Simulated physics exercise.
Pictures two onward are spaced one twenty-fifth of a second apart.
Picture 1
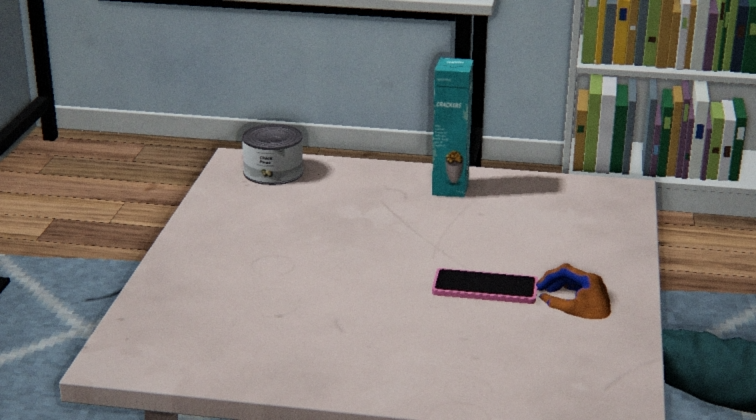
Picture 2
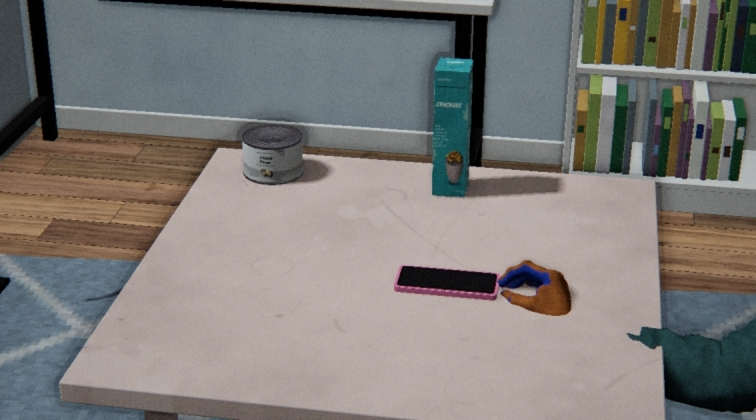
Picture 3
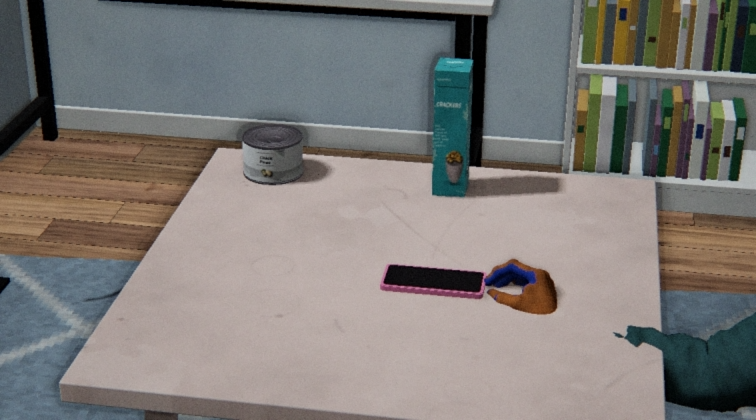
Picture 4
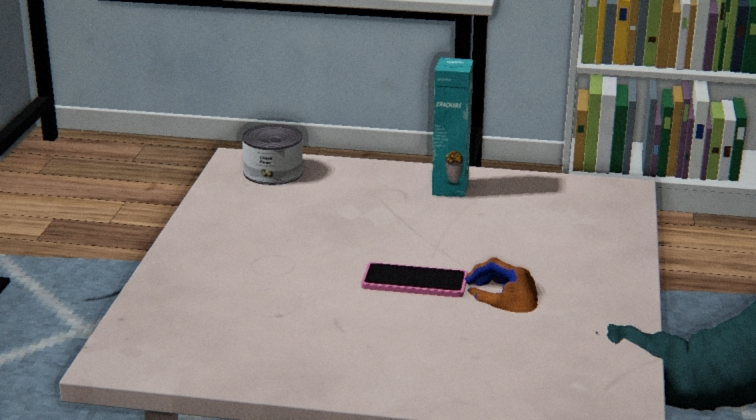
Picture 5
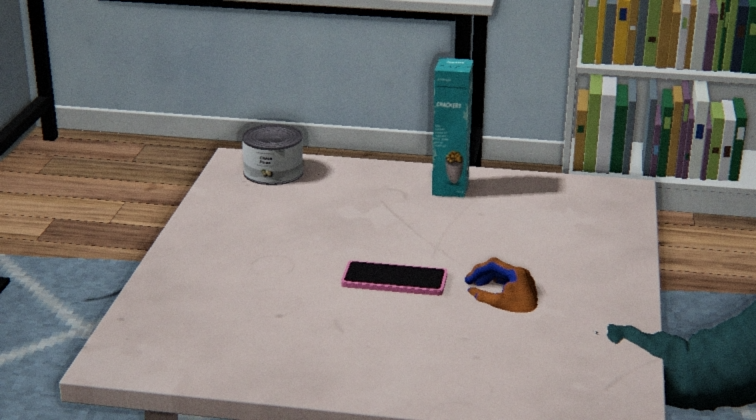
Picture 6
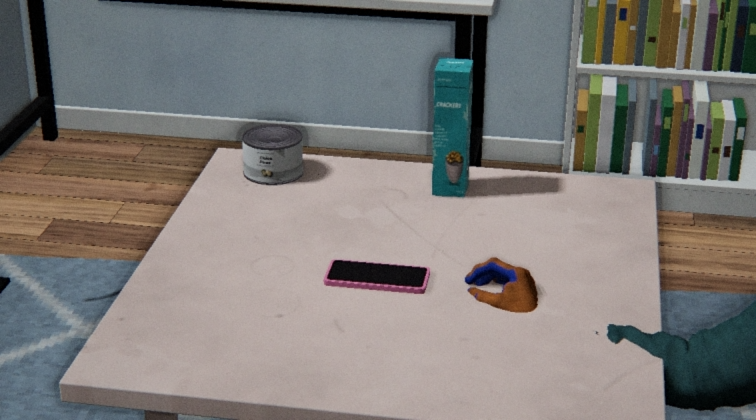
To begin with, a pink phone lies on a pale table beside a brown hand, with a can and a teal box behind. The hand pushes the phone left as a teal shape edges in at right, then the hand stays still while the phone slides slightly farther left, opening a gap.
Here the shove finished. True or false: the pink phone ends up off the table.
False.
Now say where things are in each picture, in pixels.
The first frame shows under the hand; pink phone (485, 286).
The second frame shows under the hand; pink phone (447, 282).
The third frame shows under the hand; pink phone (434, 281).
The fourth frame shows pink phone (415, 280).
The fifth frame shows pink phone (395, 278) shifted a little.
The sixth frame shows pink phone (378, 276) shifted a little.
Then, 0.10 s on from there, pink phone shifted about its own width near (346, 274).
Then, 0.20 s on from there, pink phone shifted about its own width near (331, 272).
In the end, moved from the start, pink phone. At the end, from the last picture's camera, pink phone near (330, 272).
